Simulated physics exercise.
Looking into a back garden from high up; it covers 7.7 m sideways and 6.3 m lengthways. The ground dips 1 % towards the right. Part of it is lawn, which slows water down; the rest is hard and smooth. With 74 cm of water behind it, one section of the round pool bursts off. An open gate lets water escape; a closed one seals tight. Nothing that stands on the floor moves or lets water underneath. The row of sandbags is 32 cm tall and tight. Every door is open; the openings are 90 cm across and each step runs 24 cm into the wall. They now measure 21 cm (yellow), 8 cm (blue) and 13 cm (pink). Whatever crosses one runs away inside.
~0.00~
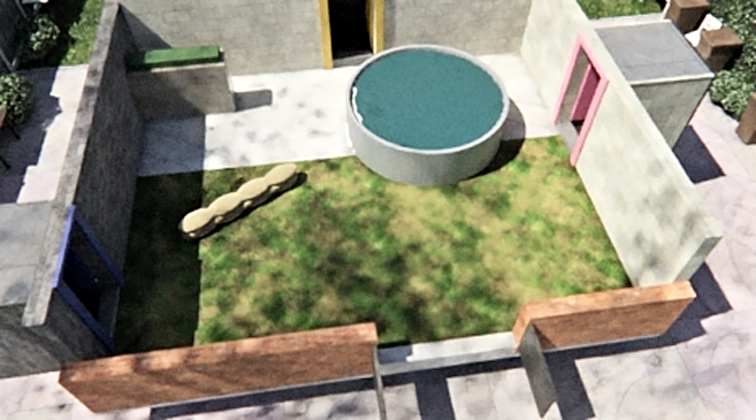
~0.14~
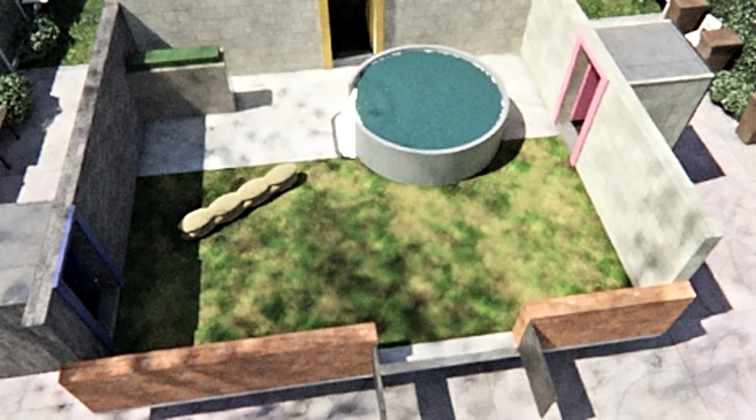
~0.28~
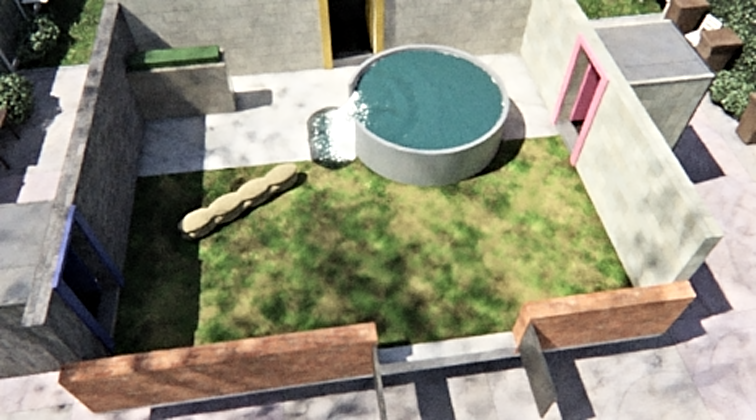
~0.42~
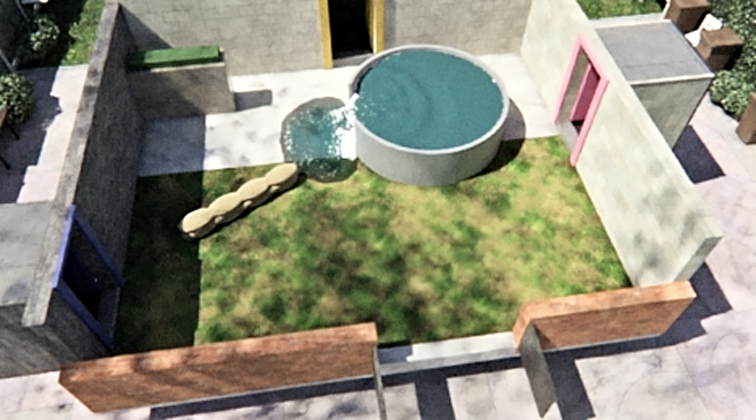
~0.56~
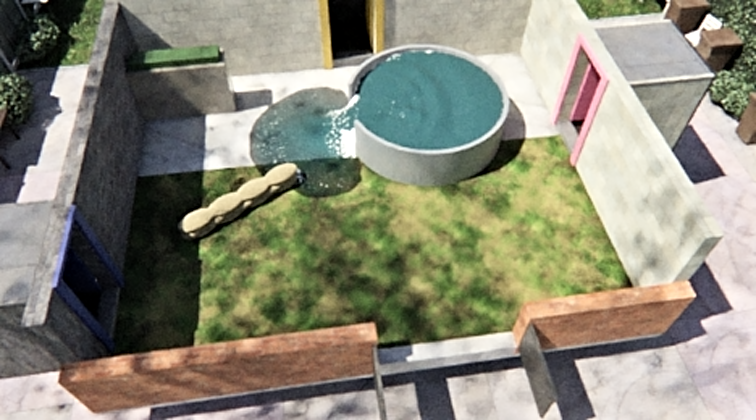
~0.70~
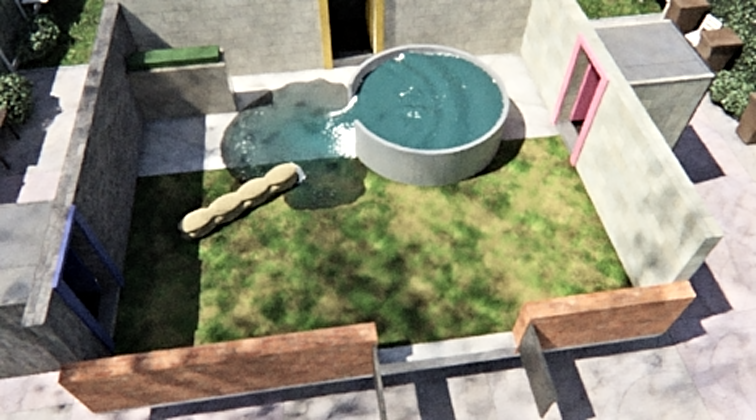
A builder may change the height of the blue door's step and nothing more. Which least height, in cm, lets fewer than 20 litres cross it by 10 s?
At least 7.5 cm or so.
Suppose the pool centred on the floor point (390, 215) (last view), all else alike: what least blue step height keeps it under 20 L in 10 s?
About 30 cm.
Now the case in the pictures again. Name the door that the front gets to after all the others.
Last comes the pink one.
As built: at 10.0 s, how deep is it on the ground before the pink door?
Roughly 5.0 cm deep.
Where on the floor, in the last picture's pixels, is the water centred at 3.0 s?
At about (345, 139).
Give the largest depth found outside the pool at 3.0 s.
Roughly 34 cm.
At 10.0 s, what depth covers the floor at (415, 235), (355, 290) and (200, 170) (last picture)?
In that order: 7, 7 and 14 cm.
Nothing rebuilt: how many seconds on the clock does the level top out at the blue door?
Near 6.0 s.
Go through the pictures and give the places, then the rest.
In the first frame, the round pool at (426, 98) is whole and still, 74 cm deep; the blue door at (89, 279) is dry.
In the second frame, the front is at (335, 122), 0.3 m from the gap at (351, 126); 0.3 m2 of floor is wet, 74 cm left at the back.
In the third frame, the gap is at (351, 127), the front 0.8 m out at (313, 119); the back of the round pool holds 74 cm.
In the fourth frame, the gap is at (351, 128), the front 1.2 m out at (285, 131); the back of the round pool holds 74 cm.
In the fifth frame, the gap is at (351, 127), the front 1.8 m out at (256, 159); the back of the round pool holds 74 cm.
In the sixth frame, water pours out at (351, 127) and has run 2.3 m, to (226, 139); about 5 cm deep outside, 74 cm at the back; the blue door at (89, 279), 5.0 m from the gap, is still 3.0 m from the nearest water.
After 1.4 s water covers 25 % of the floor, deepest (35 cm) near (340, 135); it has not reached the blue door.
After 3.0 s water covers 45 % of the floor, deepest (34 cm) near (180, 172); 5 cm at the blue door, 0 litres in over its 8 cm step.
After 10.0 s water covers 90 % of the floor, deepest (16 cm) near (274, 177); 8 cm at the blue door, 16 litres in over its 8 cm step.
At the blue door as built, the water arrived by 2.9 s and peaked near 11 cm at 6.0 s.
Run again over the same 10 s with other heights there, 32 litres in over 6.5 cm, 13 litres over 8.5 cm. The limit of 20 litres is kept from about 7.5 cm up.
